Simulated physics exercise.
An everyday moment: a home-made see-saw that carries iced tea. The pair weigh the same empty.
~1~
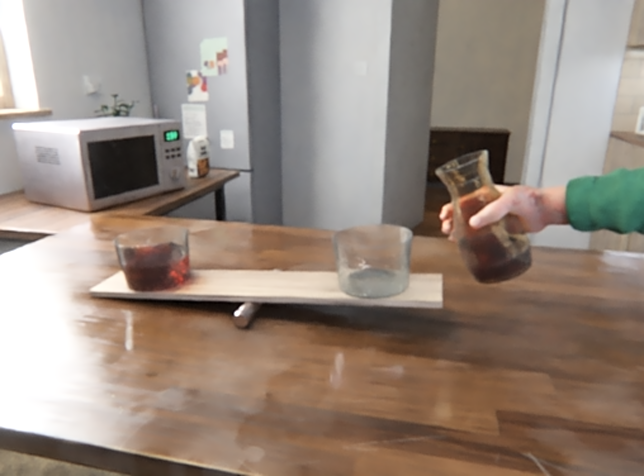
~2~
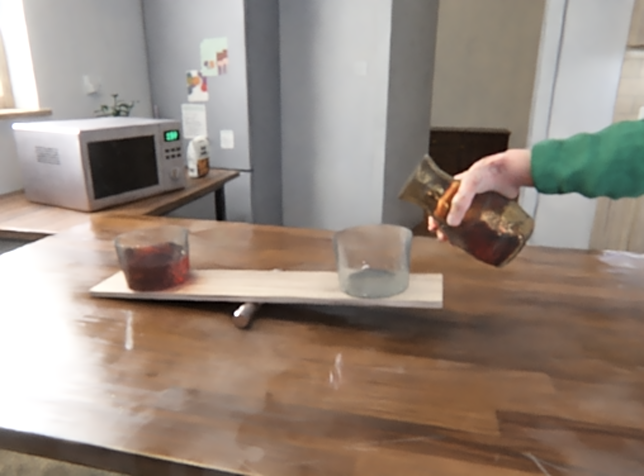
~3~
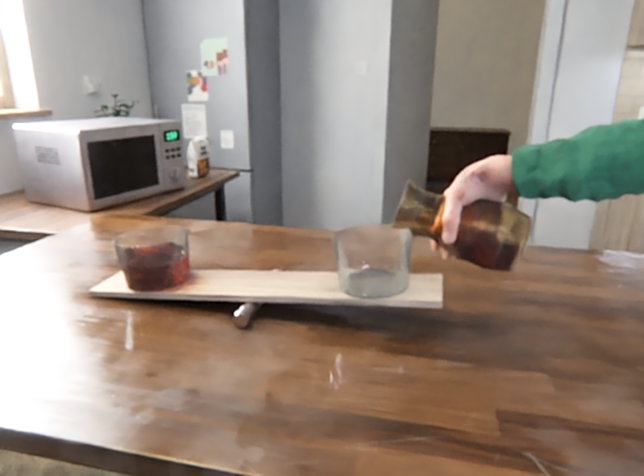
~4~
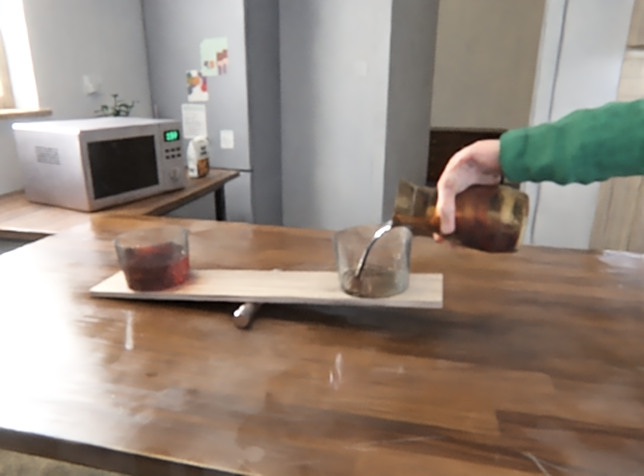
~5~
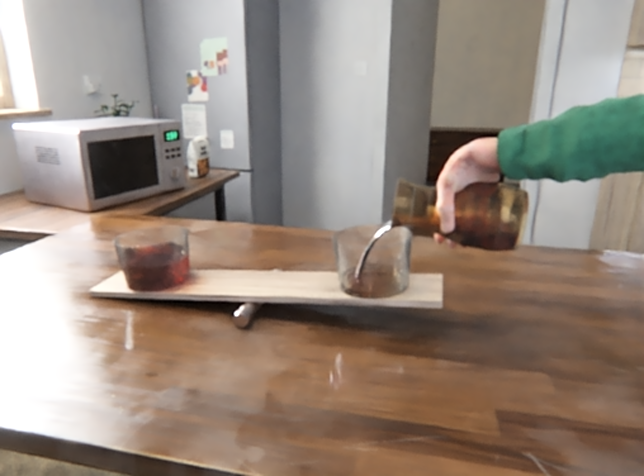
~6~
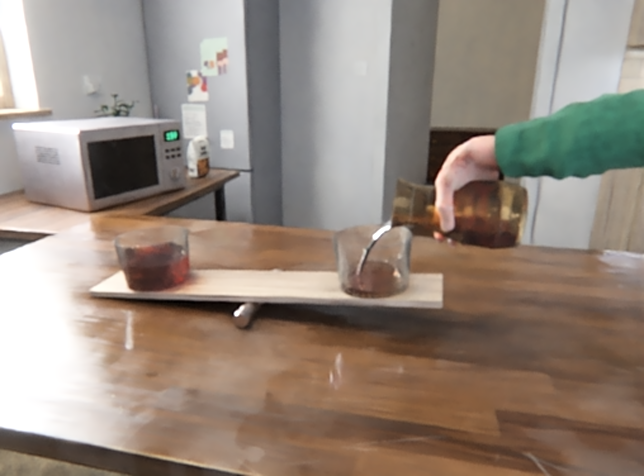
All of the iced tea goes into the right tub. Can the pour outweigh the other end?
In the end the shelf board stays as it is.
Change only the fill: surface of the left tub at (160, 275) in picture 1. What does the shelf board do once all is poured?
Verdict: Tips over.
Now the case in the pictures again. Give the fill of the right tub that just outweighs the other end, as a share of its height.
Roughly 50 per cent.
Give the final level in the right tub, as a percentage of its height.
Roughly 35 per cent.
Next, the right tub is about a quarter full; the shelf board leans as before.
After that, the right tub is about a third full; the shelf board leans as before.
Finally, the right tub is about a third full; the shelf board leans as before.
